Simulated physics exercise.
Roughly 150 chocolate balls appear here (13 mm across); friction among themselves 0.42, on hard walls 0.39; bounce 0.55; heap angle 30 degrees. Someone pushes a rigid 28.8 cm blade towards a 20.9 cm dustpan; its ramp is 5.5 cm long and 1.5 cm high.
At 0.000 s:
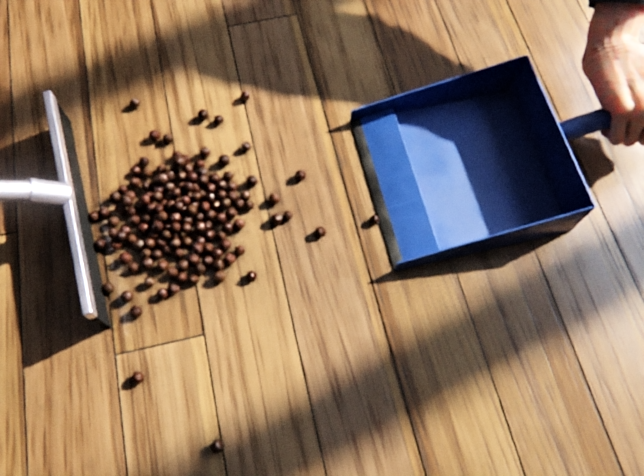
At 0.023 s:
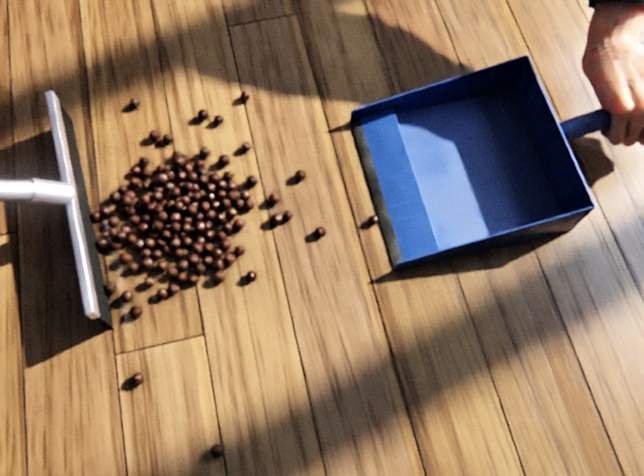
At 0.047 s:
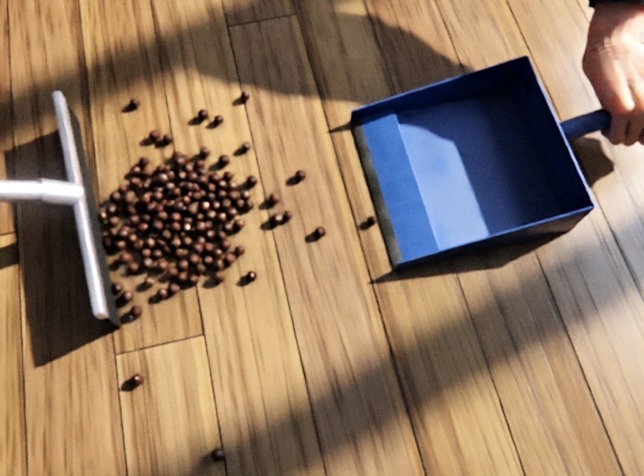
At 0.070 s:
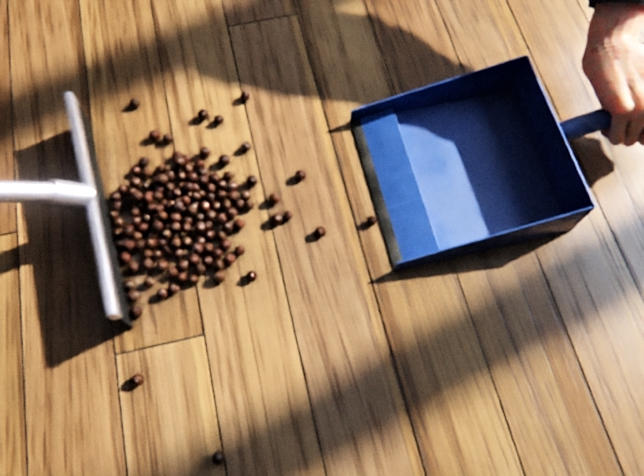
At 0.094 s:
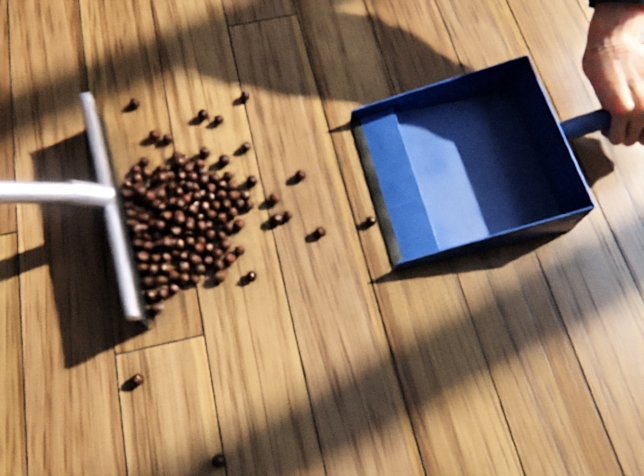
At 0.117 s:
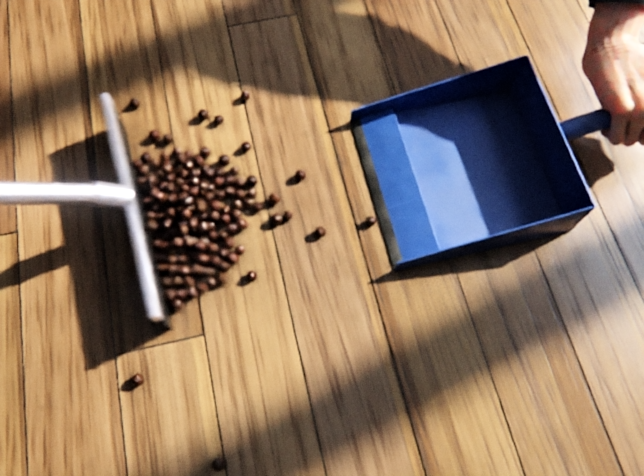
On a sunlit wooden floor, a pale, long-handled blade slid right into a pile of small brown balls and bunched them together, while a hand held a blue dustpan still on the right.
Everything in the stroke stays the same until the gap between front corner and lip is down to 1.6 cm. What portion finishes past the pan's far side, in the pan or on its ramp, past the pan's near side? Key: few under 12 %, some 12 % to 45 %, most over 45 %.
Far side = some, pan = some, near side = some.
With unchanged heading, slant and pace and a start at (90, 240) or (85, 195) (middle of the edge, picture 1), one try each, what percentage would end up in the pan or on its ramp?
First try about 35 per cent, second about 40 per cent.
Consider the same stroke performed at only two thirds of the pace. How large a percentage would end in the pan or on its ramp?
Roughly 35 in a hundred.
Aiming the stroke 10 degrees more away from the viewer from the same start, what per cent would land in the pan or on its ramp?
Pan plus ramp: Some 40 %.
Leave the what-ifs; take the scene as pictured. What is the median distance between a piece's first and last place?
Near 28 cm.
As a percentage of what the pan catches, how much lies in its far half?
Something like 40 in a hundred.
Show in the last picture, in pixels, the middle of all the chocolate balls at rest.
Centre at rest: Approx. (392, 186) px.
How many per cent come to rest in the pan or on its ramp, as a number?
I'd say around 40 percent.
After 0.25 s, middle of the blade 15 cm from the lip; 0 % over the lip, far side 15 %, near side 10 %.
After 0.34 s, middle of the blade 6 cm from the lip; 5 % over the lip, far side 20 %, near side 15 %.
After 0.57 s, middle of the blade 3 cm from the lip; 40 % over the lip, far side 20 %, near side 15 %.
At rest (2.0 s), far side 20 %, pan 40 %, near side 15 %, in front of the lip or behind the blade 25 %.
